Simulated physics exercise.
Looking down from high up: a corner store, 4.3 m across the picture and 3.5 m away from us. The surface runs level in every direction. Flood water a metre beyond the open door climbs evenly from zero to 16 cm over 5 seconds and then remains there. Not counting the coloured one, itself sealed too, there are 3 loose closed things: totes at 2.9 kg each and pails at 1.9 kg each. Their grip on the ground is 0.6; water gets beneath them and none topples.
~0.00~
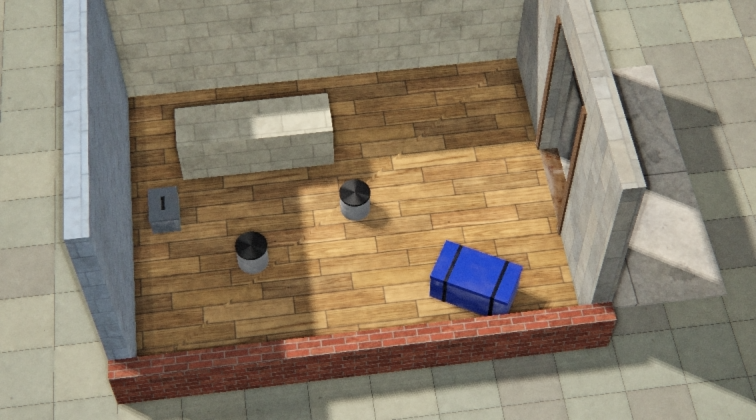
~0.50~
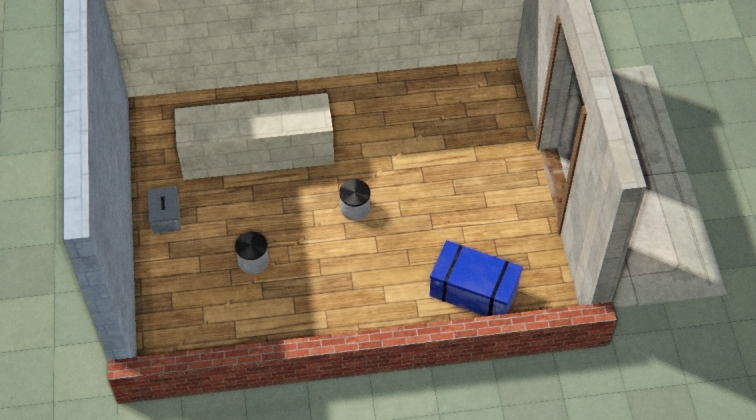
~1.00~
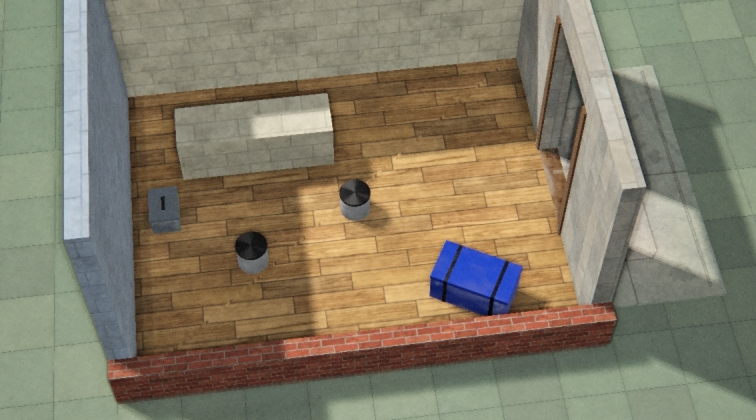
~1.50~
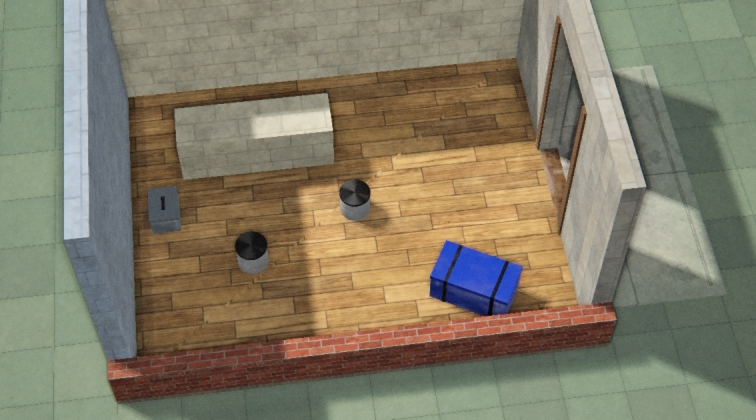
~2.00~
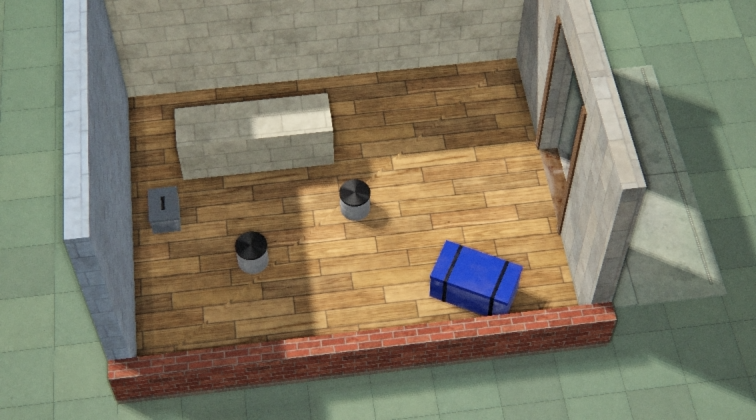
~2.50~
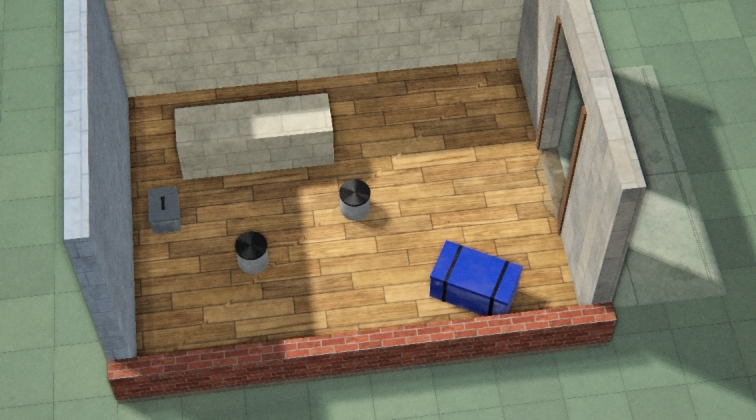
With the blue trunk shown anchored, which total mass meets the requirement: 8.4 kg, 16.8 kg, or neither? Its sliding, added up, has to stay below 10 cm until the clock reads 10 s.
Only the greater amount keeps it steady.
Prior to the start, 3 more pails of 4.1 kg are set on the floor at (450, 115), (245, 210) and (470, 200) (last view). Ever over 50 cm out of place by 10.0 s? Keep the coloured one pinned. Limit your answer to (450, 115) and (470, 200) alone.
First one: Inside the limit; second one: Beyond the limit.
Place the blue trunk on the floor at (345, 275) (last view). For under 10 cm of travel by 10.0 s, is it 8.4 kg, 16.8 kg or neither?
Short answer: No load.
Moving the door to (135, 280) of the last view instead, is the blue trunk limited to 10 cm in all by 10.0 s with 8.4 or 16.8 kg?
Then no option works.
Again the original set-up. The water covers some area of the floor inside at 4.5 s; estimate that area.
Roughly 3.5 m2.
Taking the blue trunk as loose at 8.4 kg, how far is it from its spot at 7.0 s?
I'd put it at roughly 20 cm.
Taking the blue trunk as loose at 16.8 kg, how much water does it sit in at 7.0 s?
2 cm, roughly.
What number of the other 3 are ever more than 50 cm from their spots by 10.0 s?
I get 2.
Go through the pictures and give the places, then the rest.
In the first picture, the blue trunk at (477, 271), on the bottom; water covers 0.0 m2; 0 of 4 have shifted.
In the second picture, the blue trunk at (477, 271) rests on the ground; water covers 0.0 m2; 0 of 4 have shifted.
In the third picture, the blue trunk at (477, 271), on the bottom; 0.0 m2 under water; 0 of 4 have shifted.
In the fourth picture, the blue trunk at (477, 271), on the bottom; 0.0 m2 under water; 0 of 4 have shifted.
In the fifth picture, the blue trunk at (477, 271), on the bottom; water covers 0.0 m2; 0 of 4 have shifted.
In the sixth picture, the blue trunk at (477, 271), on the bottom; 0.0 m2 under water; 0 of 4 have shifted.
After 3.5 s the blue trunk would be 0 cm from its start with 8.4 kg and 0 cm from its start with 16.8 kg; 0 cm of water round it then.
After 4.5 s the blue trunk would be 0 cm from its start with 8.4 kg and 0 cm from its start with 16.8 kg; 1 cm of water round it then.
After 7.0 s the blue trunk would be 25 cm from its start with 8.4 kg and 0 cm from its start with 16.8 kg; 2 cm of water round it then.
After 10.0 s the blue trunk would be 33 cm from its start with 8.4 kg and 0 cm from its start with 16.8 kg; 3 cm of water round it then.
